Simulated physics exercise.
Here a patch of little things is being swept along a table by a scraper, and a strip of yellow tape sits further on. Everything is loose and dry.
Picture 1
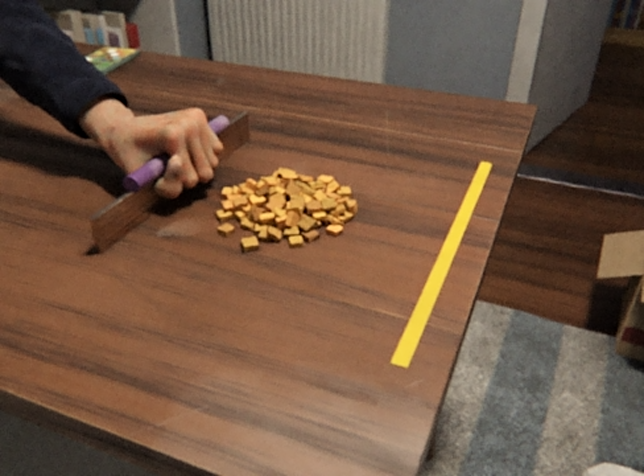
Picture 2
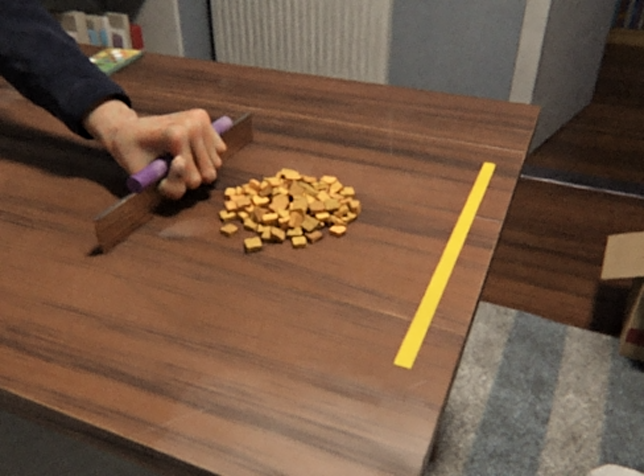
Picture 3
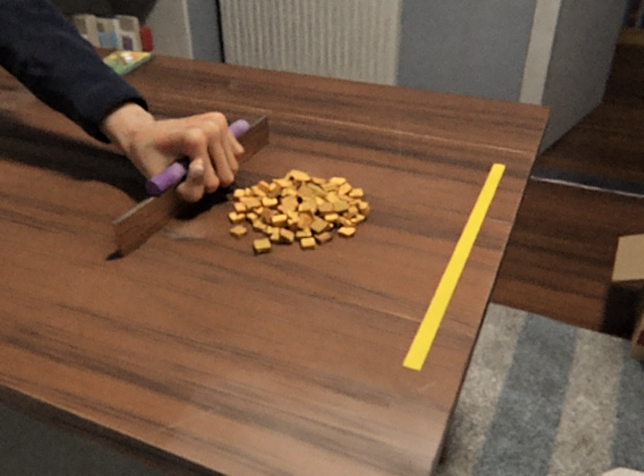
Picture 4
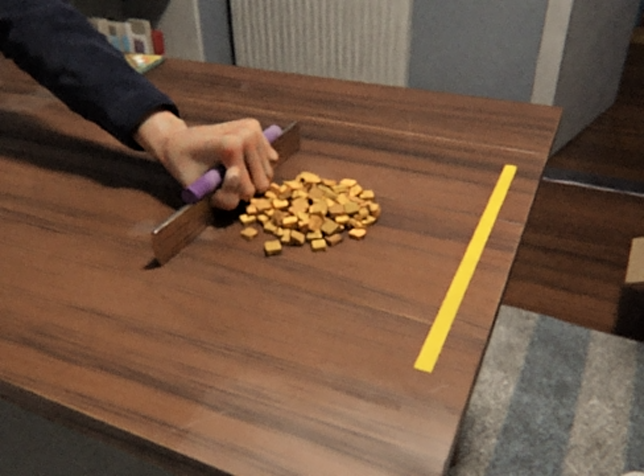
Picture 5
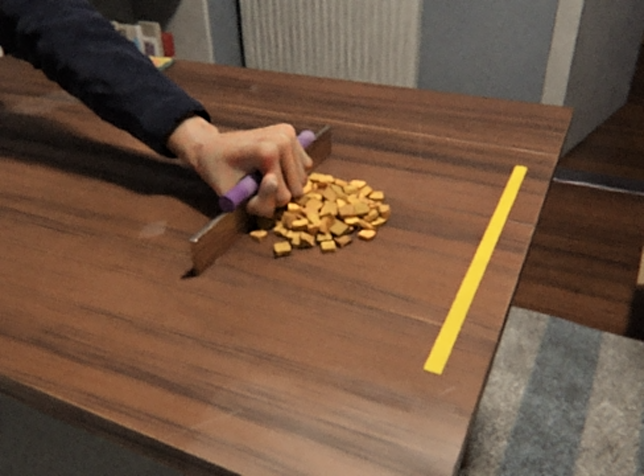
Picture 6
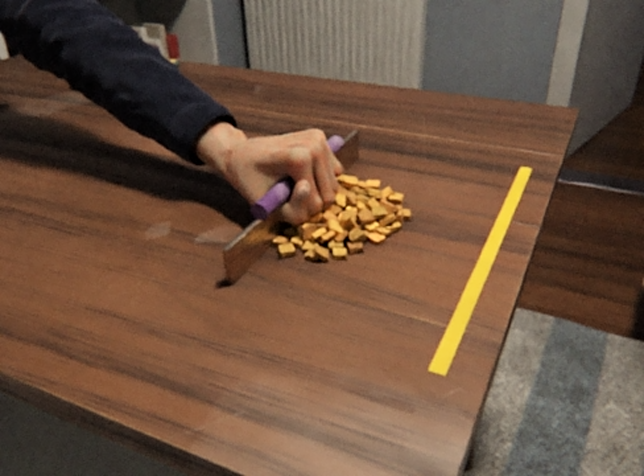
A hand in a dark sleeve, reaching from the upper left, grips the purple handle of a flat scraper on a dark wood-grain table, seen from above at an angle. A loose heap of golden-yellow square pieces lies right of the blade, with yellow tape near the table's right edge. The scraper slides right, meets the heap and pushes it a short way, while the camera drifts slightly left.
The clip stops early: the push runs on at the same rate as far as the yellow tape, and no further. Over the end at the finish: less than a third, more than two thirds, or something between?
Heap lost: Beyond two thirds.
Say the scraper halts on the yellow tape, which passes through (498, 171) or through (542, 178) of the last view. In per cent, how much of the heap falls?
30 and 100 percent, roughly.
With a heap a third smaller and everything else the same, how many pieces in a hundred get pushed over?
Roughly 70 %.
Soon, scraper still moving, near (400, 198); heap all on the table, its front near (493, 248).
A while on, scraper stopped at the yellow tape; heap about half over the edge.
Towards the end, scraper stopped at the yellow tape; heap most over the edge.
Finally, scraper stopped at the yellow tape; heap most over the edge.
